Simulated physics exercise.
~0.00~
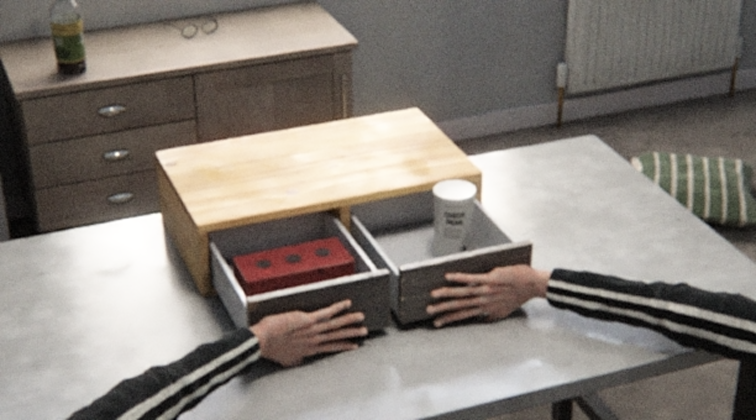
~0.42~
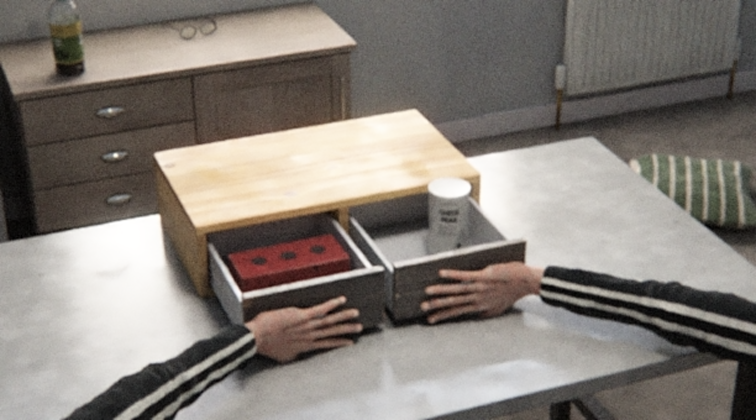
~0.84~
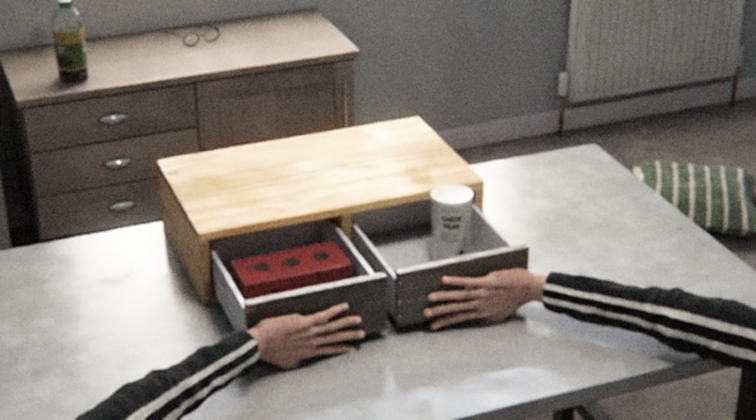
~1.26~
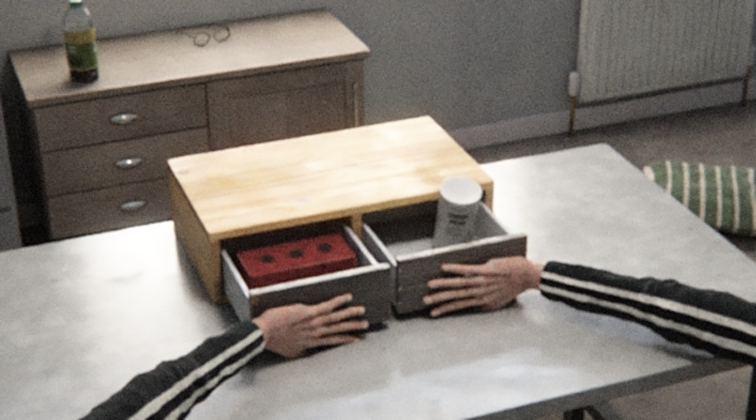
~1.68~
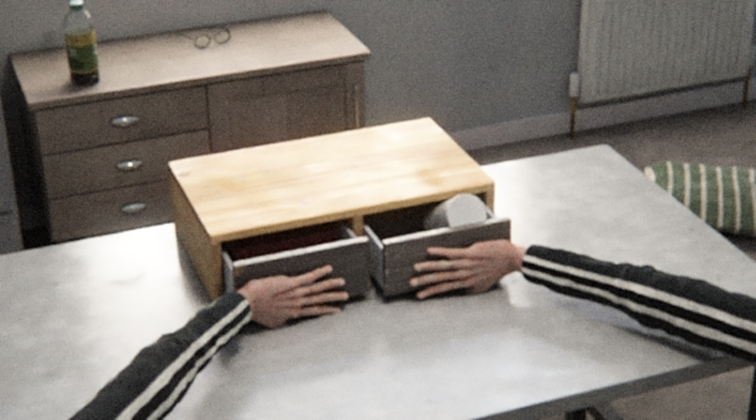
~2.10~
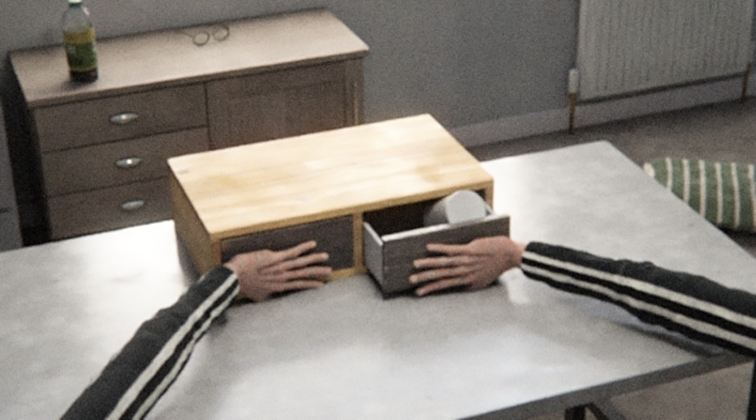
The video shows two hands pushing in the open drawers of a low wooden cabinet, the left holding a red brick and the right a white pot. The pot tips as the drawers slide inward, and the left drawer closes while the right stays partly open.
